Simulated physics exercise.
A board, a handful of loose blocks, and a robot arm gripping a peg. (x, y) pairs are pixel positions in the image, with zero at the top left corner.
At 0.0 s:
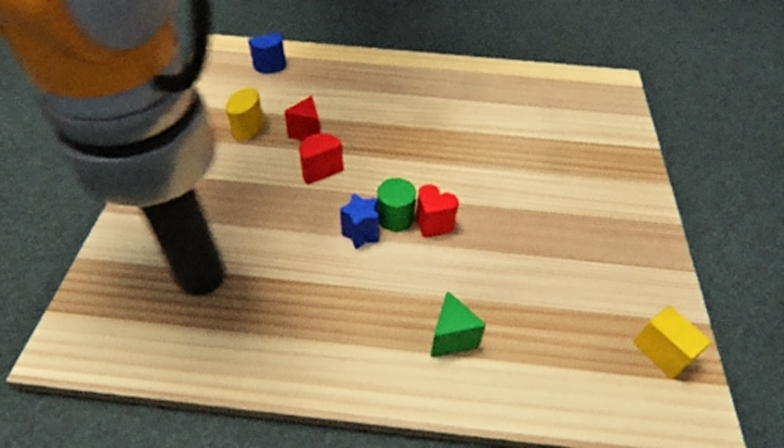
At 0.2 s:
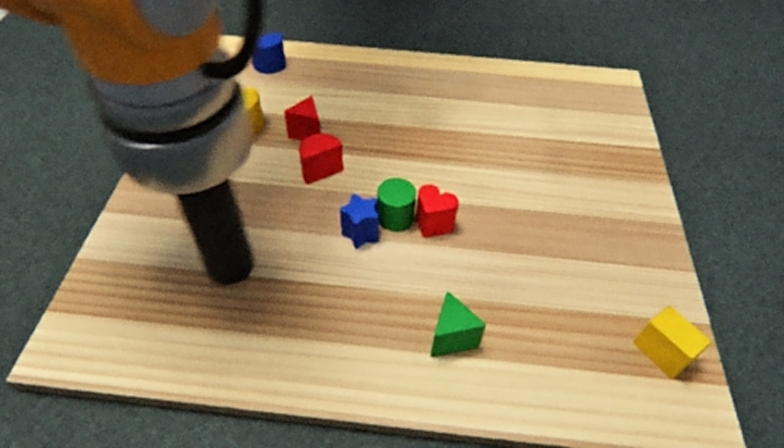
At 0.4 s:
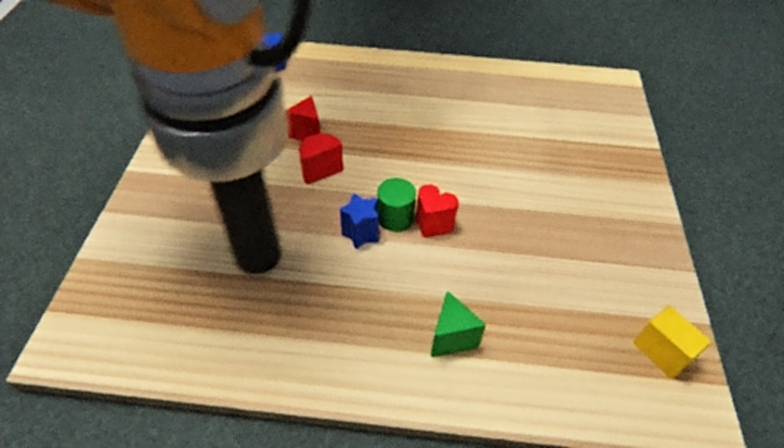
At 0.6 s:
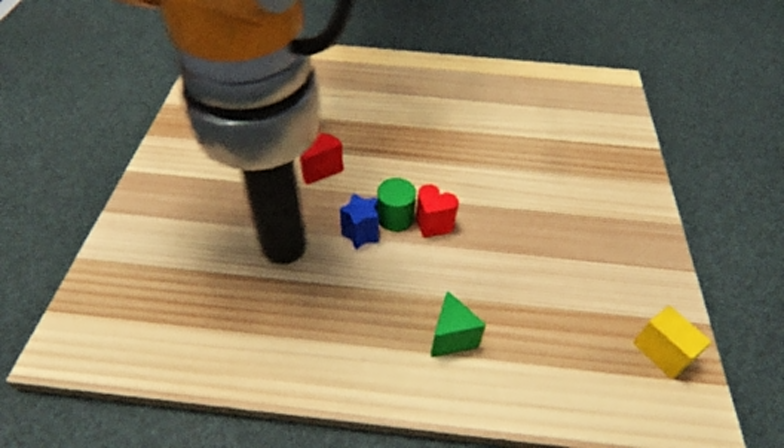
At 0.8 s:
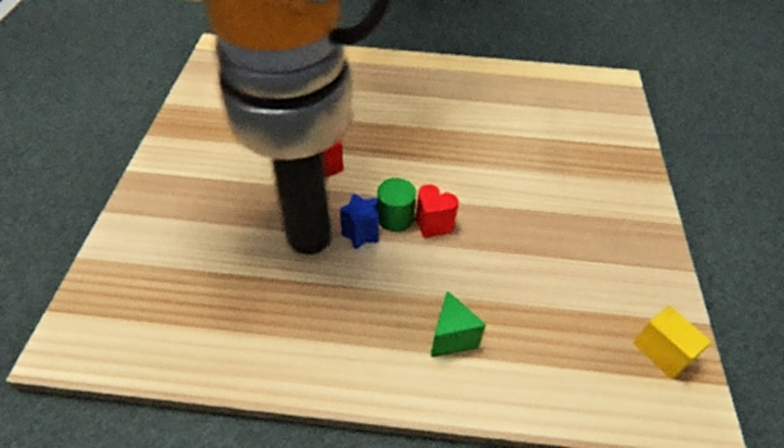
A light-and-dark striped wooden board on a dark green surface is seen from above at an angle by a still camera. A blue cylinder, a yellow block and two red blocks sit toward the upper left, a blue star, green cylinder and red heart cluster mid-board, and a green triangle and yellow cube lie lower right. An orange-and-grey robot arm slides its black peg rightward and slightly upward, covering several upper-left blocks and nearing the star, while no block moves.
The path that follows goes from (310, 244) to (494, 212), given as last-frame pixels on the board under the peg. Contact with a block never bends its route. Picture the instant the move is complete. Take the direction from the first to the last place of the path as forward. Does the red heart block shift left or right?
The right.
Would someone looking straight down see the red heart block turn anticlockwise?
Answer: No.
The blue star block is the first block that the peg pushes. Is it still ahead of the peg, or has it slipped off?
It remains before the peg.
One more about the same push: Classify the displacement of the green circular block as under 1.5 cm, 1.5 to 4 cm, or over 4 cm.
More than 4 cm.
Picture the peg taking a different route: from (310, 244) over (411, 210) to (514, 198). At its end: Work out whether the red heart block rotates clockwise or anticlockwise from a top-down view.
Top view: Clockwise.
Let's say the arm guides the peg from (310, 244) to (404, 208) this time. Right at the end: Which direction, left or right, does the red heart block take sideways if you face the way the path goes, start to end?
It moves right.
On the path given first. One third of the way, peg (374, 228); blue star block (412, 200), turned 15° clockwise; green circular block (428, 178); red heart block (455, 196), turned 55° clockwise.
Two thirds of the way, peg (437, 218); blue star block (471, 186); green circular block (457, 159); red heart block (504, 195), turned 90° clockwise.
At the end, peg (496, 206); red D-shaped block not moved; blue star block (519, 167); green circular block (457, 159); red heart block (540, 196), turned 140° clockwise.
